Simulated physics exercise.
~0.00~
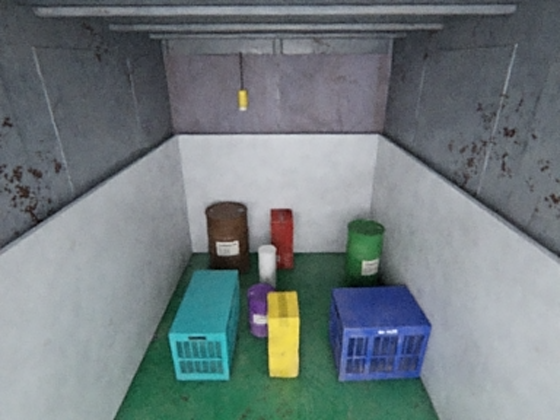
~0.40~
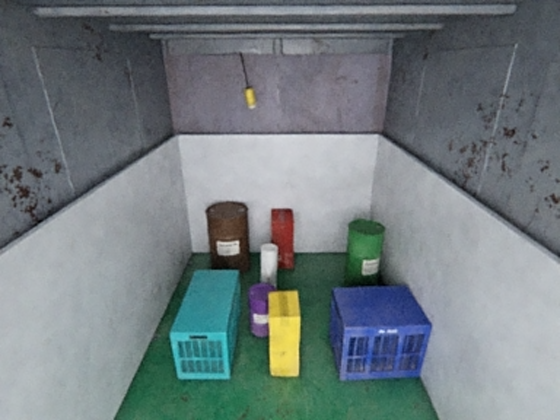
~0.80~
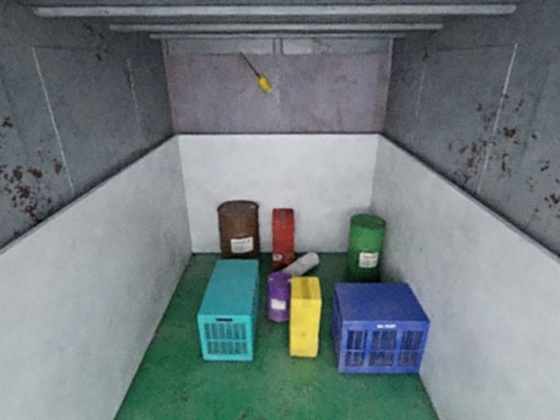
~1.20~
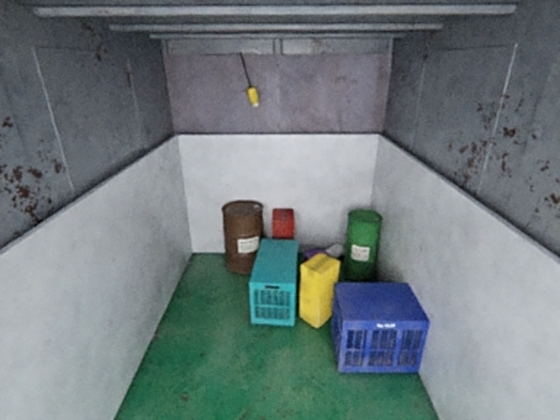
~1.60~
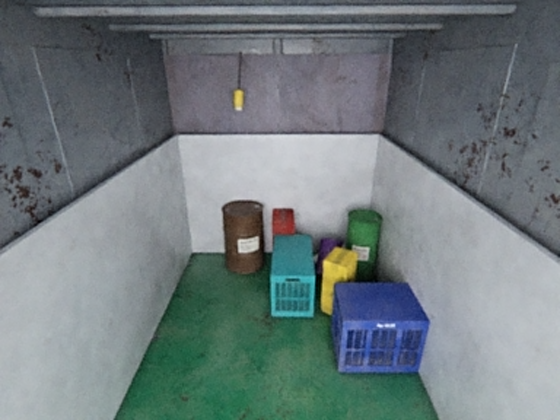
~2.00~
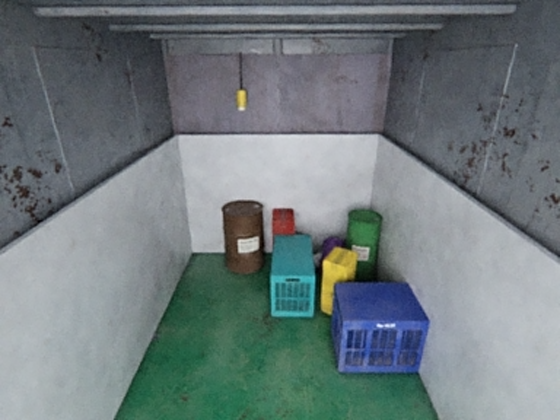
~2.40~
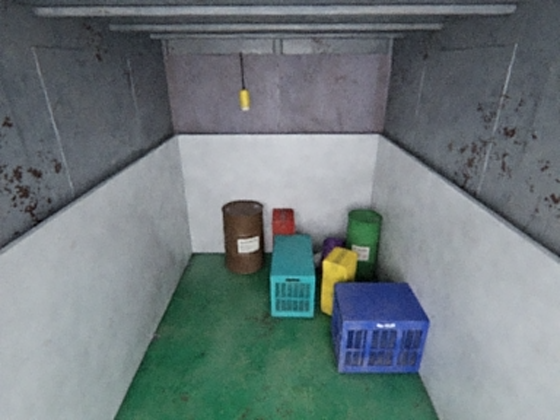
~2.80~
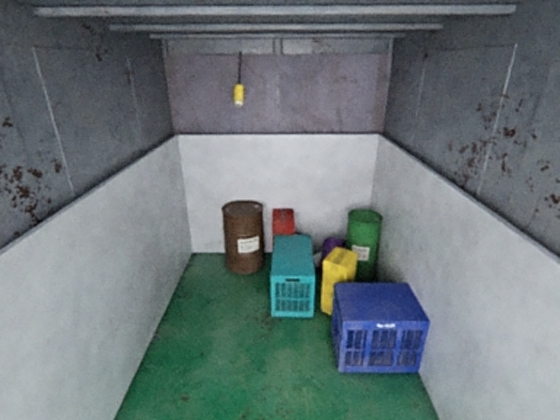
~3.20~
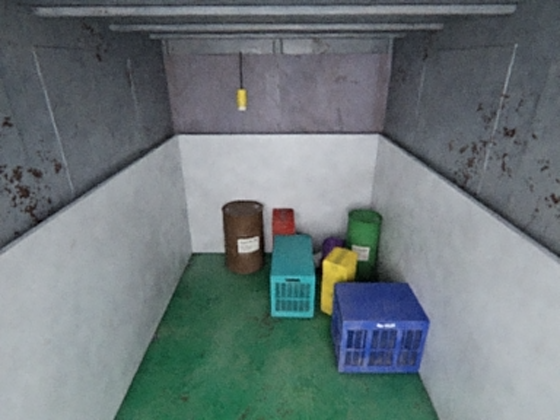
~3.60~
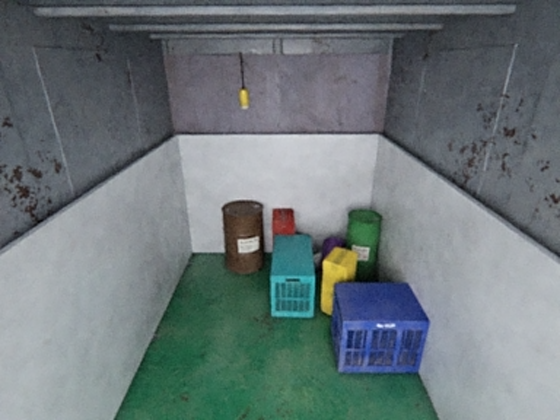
The clip opens on a cargo space with grey upper walls and a green floor, where drums, boxes, canisters and two chests stand beneath a hanging yellow lamp. The lamp swings to the right, and the white canister topples as the turquoise chest, purple canister and yellow box begin sliding right and towards the back. They bunch up near the green drum, and the purple canister tips over behind the yellow box. The brown drum shifts only slightly, while the red box and blue chest hold their places. Finally the load rests in a cluster, with the lamp swaying gently.
